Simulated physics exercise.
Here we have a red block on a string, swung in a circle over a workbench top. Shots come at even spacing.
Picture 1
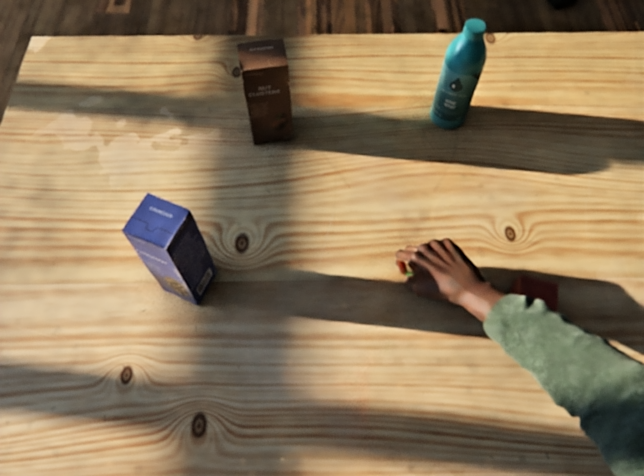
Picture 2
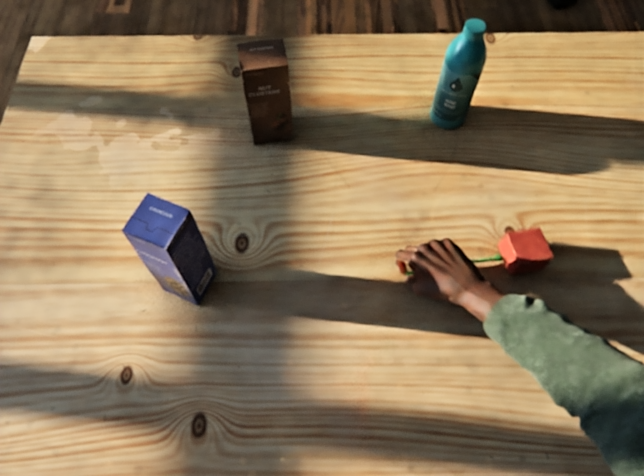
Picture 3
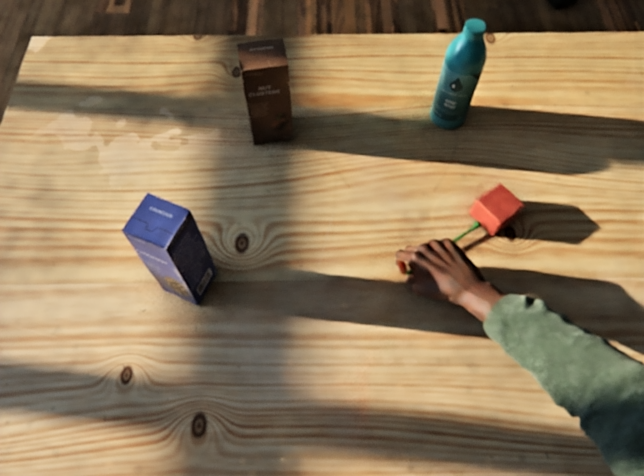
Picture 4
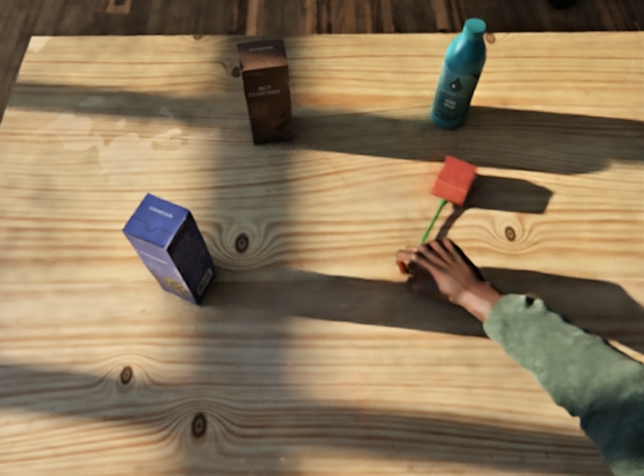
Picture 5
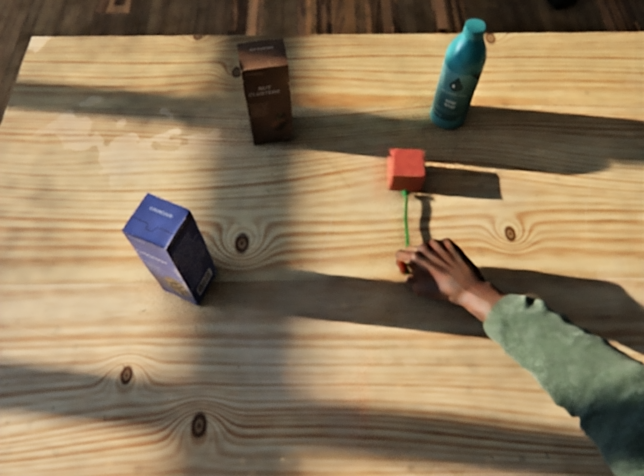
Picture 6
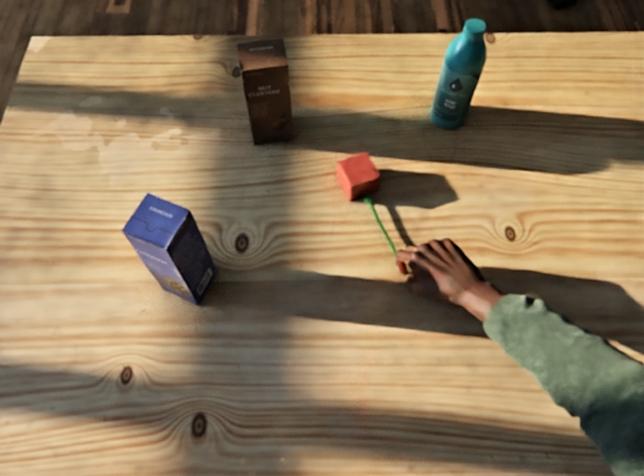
At the start, a hand in a green sleeve rests over a wooden tabletop with a red block half-hidden in shadow at its right, near a blue carton, a brown carton and a turquoise bottle. The block swings anticlockwise on a green string, passing above the hand to its upper left.
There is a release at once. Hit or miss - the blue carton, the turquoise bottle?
Blue carton - hit, turquoise bottle - miss.
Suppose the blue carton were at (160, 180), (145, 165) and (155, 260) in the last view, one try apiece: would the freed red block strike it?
In case one it is avoided, in case two it is avoided, and in case three it takes a blow.
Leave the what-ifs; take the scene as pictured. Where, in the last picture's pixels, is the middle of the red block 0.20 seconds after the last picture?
Somewhere about (203, 239), I'd say.
Then, 0.08 s later than the last view, block near (275, 219).
Then, 0.20 s later than the last view, block near (203, 239); blue carton pushed aside.
Finally, block near (194, 231); blue carton pushed aside. The blue carton gets hit and the turquoise bottle escapes it.
